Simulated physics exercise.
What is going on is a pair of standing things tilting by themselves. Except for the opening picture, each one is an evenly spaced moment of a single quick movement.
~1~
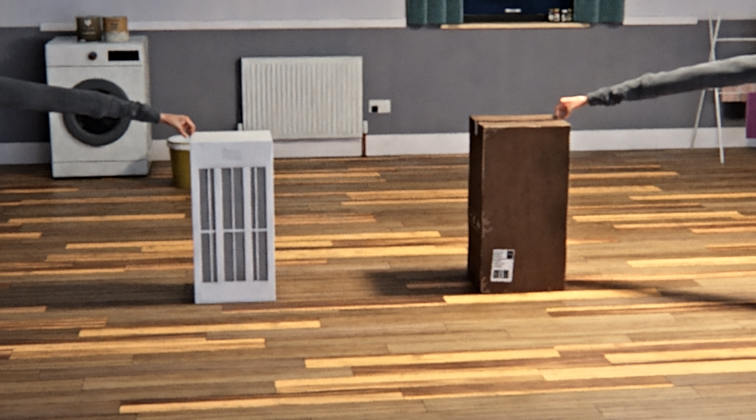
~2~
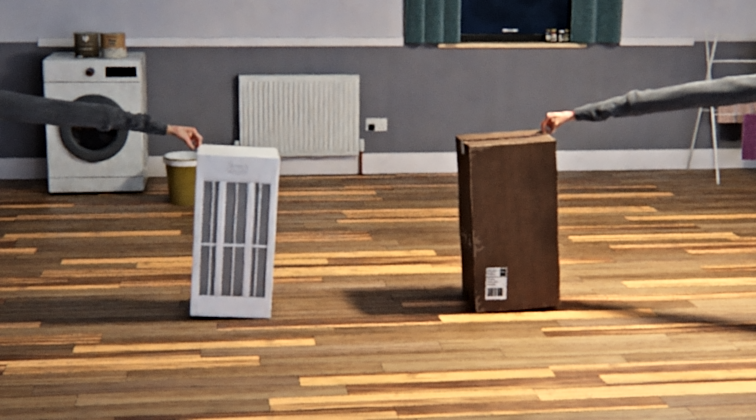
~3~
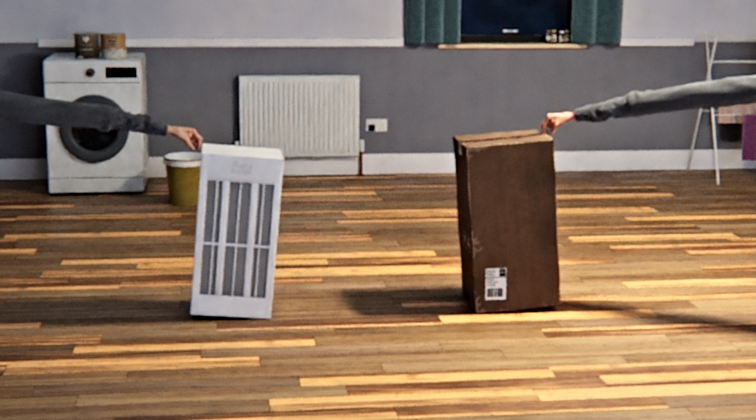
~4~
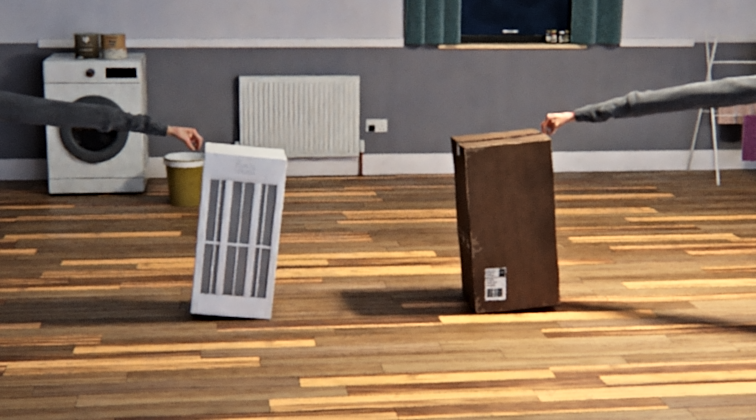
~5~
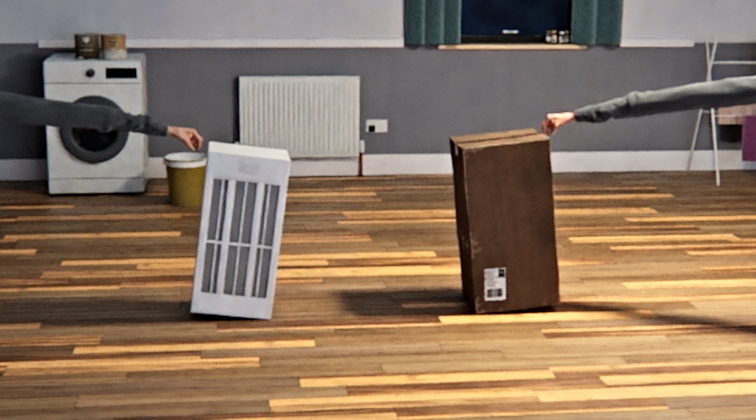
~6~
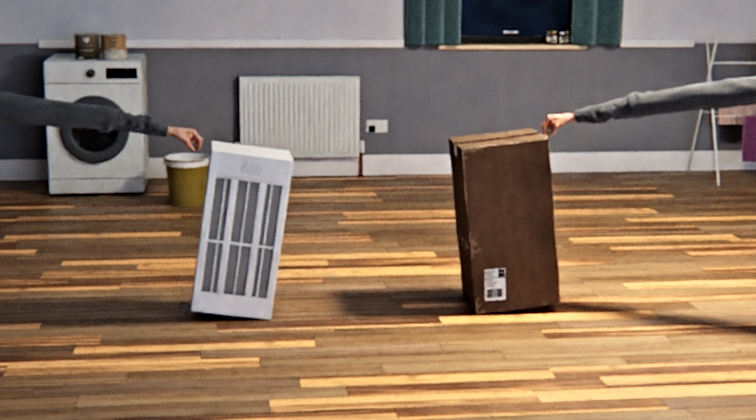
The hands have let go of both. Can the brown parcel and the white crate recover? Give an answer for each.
What happens is the brown parcel recovers while the white crate recovers.
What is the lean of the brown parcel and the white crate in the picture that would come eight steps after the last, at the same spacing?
First one at 4°, second one at 10° from upright.
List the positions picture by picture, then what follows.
Brown parcel (517, 203) upright; white crate (233, 216) upright, in the first frame.
Brown parcel (508, 220) 4° off upright; white crate (234, 231) 4° off upright, in the second frame.
Brown parcel (506, 220) 5° off upright; white crate (236, 231) 5° off upright, in the third frame.
Brown parcel (505, 220) 5° off upright; white crate (238, 230) 6° off upright, in the fourth frame.
Brown parcel (505, 220) 6° off upright; white crate (240, 230) 7° off upright, in the fifth frame.
Brown parcel (504, 220) 6° off upright; white crate (241, 230) 8° off upright, in the sixth frame.
Then, 0.24 s after the last picture, brown parcel upright near (514, 223); white crate 9° off upright near (243, 229).
Then, 0.44 s after the last picture, brown parcel upright near (513, 224); white crate 2° off upright near (226, 233).
At rest, the brown parcel returns to its base, near (513, 224); the white crate returns to its base, near (229, 235).
